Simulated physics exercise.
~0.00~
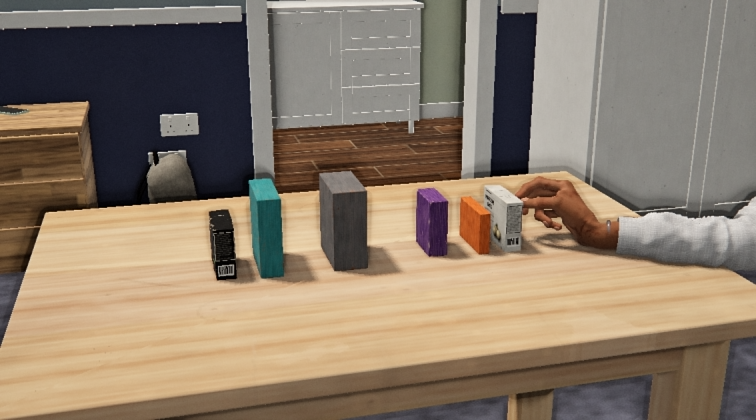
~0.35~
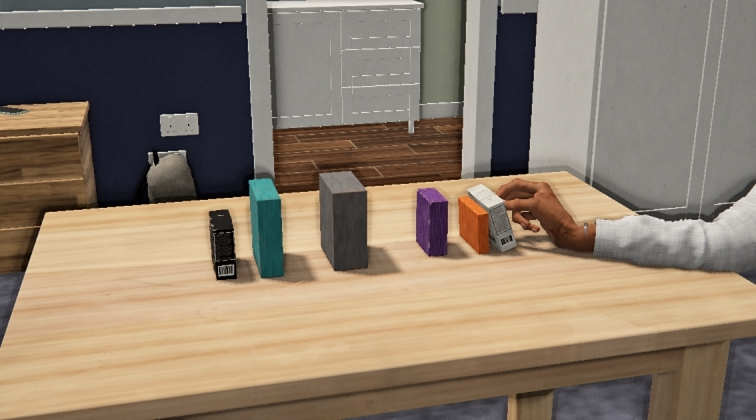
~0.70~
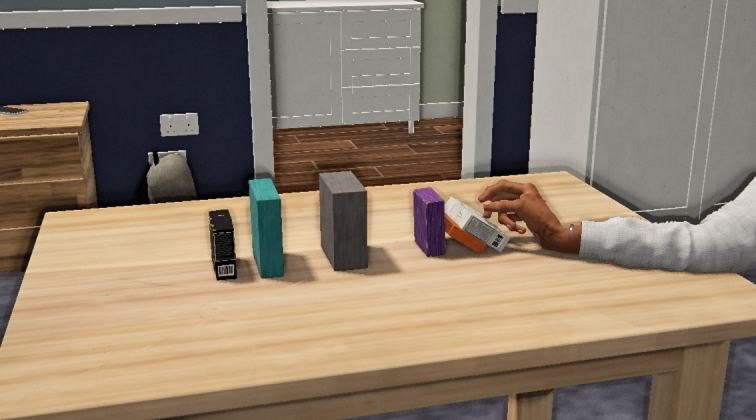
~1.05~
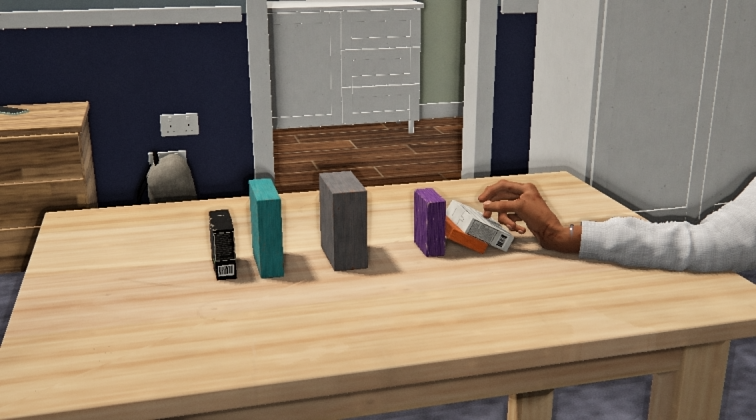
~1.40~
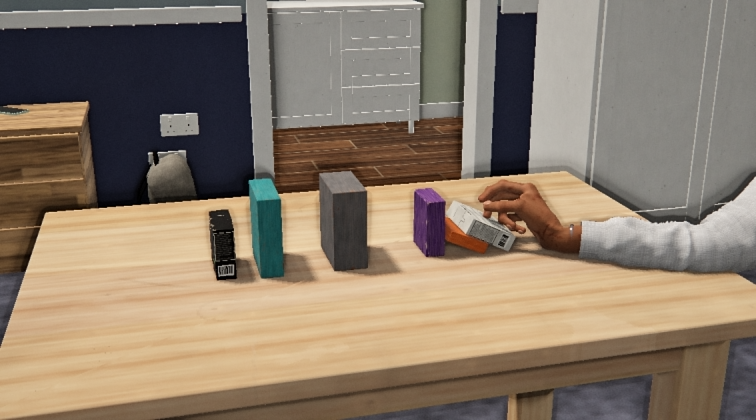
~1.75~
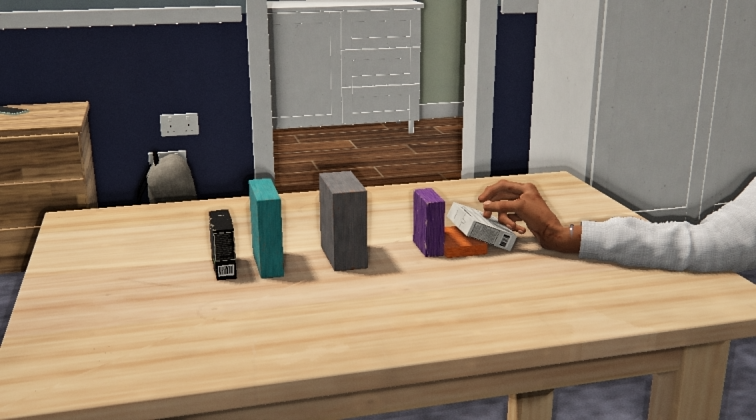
A hand tips a white packet onto an orange board, and both topple beside standing blocks.
